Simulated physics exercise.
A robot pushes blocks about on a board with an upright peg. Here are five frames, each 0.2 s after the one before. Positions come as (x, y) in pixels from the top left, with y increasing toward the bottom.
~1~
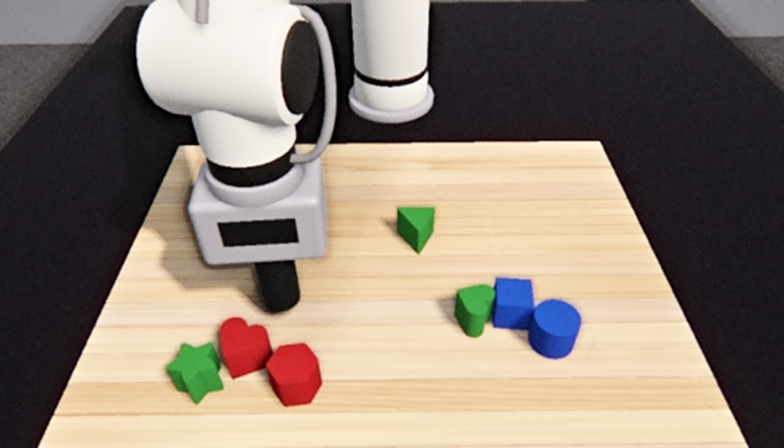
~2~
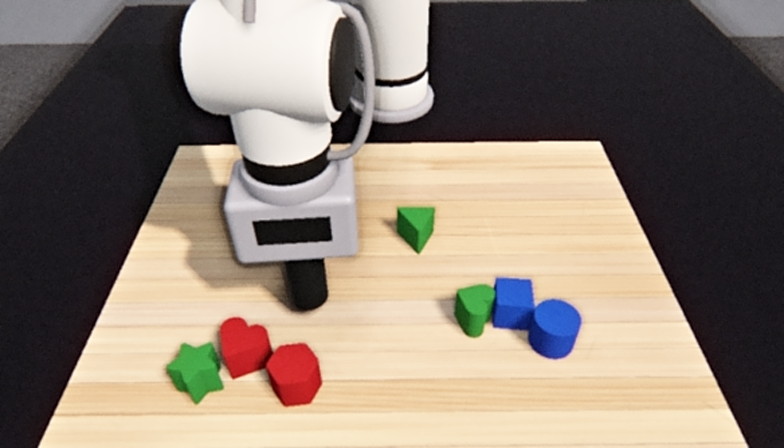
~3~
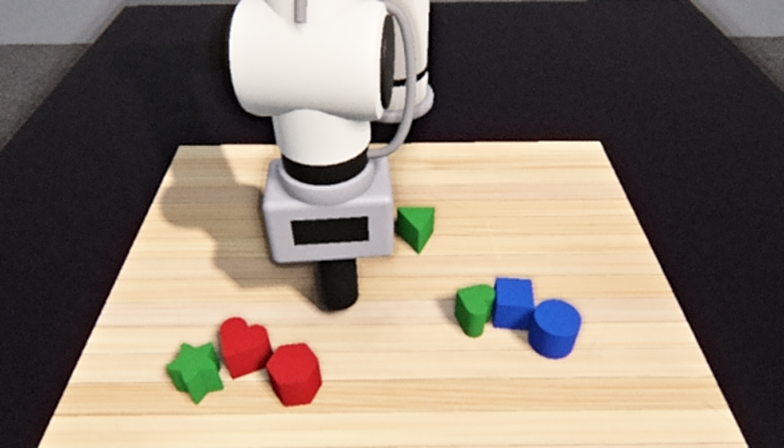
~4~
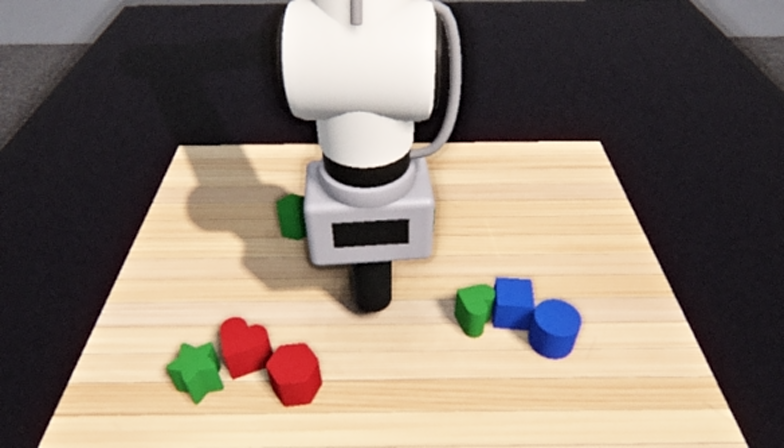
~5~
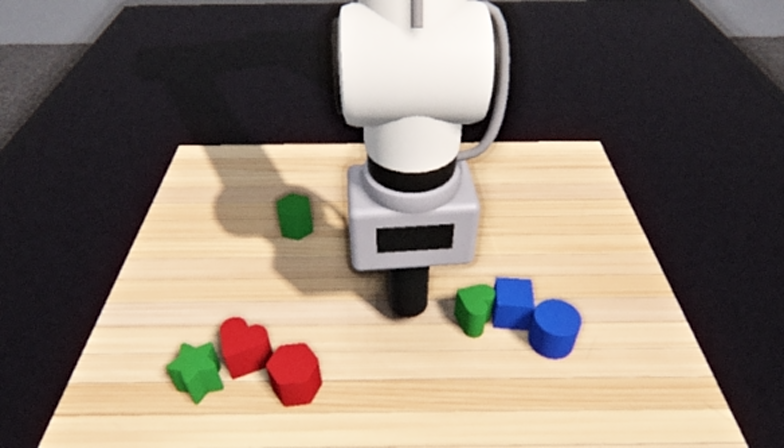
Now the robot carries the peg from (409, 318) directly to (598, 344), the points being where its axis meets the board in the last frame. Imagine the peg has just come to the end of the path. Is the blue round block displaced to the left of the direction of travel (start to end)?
Short answer: No.
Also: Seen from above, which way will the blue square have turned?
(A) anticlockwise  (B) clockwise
Choice B: Clockwise.
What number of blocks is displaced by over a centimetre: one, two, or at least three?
3 or more.
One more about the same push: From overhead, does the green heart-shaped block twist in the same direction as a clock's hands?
No, I don't think so.
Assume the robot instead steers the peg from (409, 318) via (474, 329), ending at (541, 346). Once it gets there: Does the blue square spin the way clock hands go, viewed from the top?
Yes - that is the case.
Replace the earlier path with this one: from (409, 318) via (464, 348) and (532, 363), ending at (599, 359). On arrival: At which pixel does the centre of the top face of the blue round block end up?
By then it is at (593, 300).
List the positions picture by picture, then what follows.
In the first frame, peg tip (282, 298); block tops, green heart-shaped block (477, 297); blue square (515, 291); blue round block (558, 316).
In the second frame, peg (310, 297); blocks unchanged.
In the third frame, peg (340, 296); blocks unchanged.
In the fourth frame, peg (373, 299); blocks unchanged.
In the fifth frame, peg (409, 303); green heart-shaped block (477, 297); blue square (515, 291); blue round block (558, 316).
What follows on the original path. One third of the way, peg (473, 311); green heart-shaped block (503, 288), turned 25° anticlockwise; blue square (539, 286), turned 35° clockwise; blue round block (568, 319).
Two thirds of the way, peg (538, 320); green heart-shaped block (515, 279), turned 55° anticlockwise; blue square (553, 279), turned 60° clockwise; blue round block (585, 323).
At the end, peg (604, 329); green heart-shaped block (515, 279), turned 55° anticlockwise; blue square (556, 278), turned 45° clockwise; blue round block (652, 342).
